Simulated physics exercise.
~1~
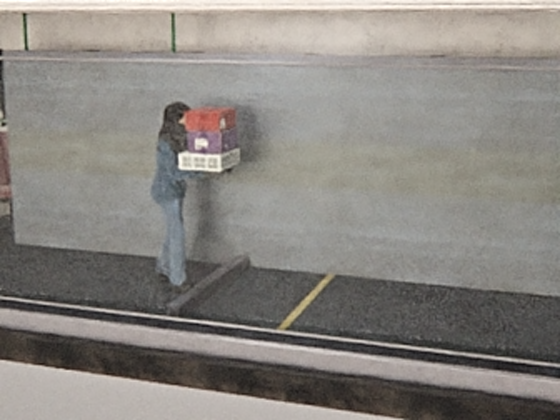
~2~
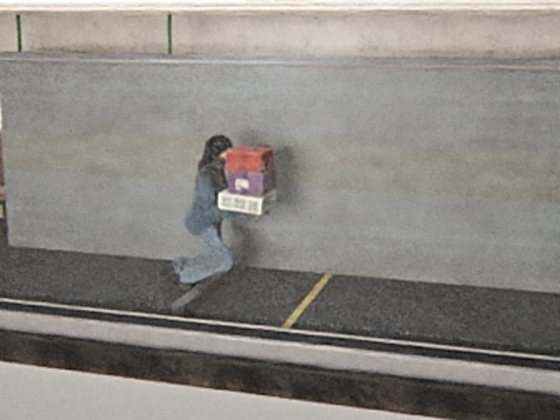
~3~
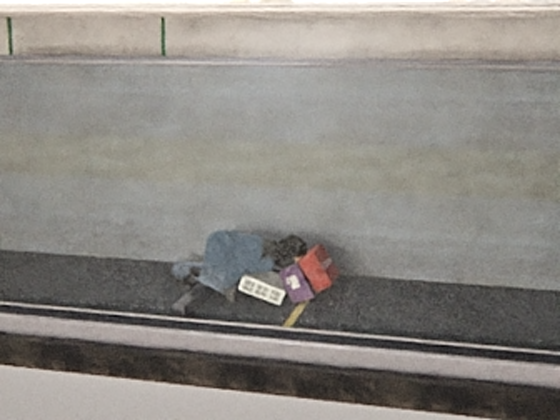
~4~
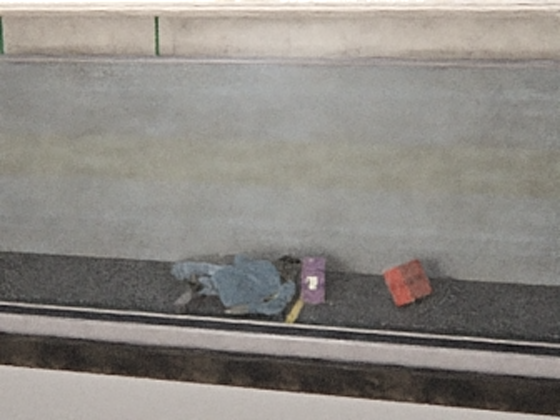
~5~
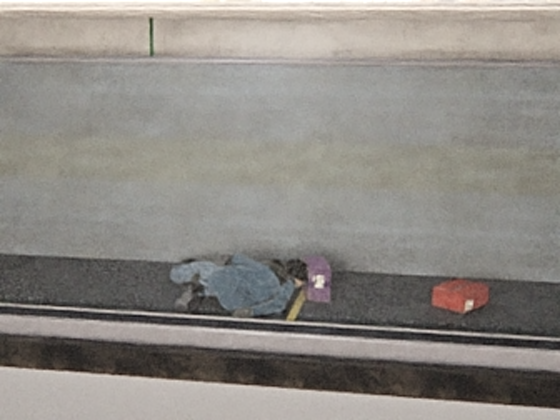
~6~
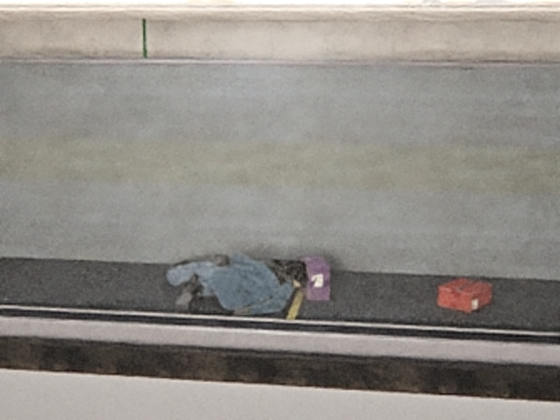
A person carrying stacked boxes pitches forward and lies still as the red box tumbles farthest right.
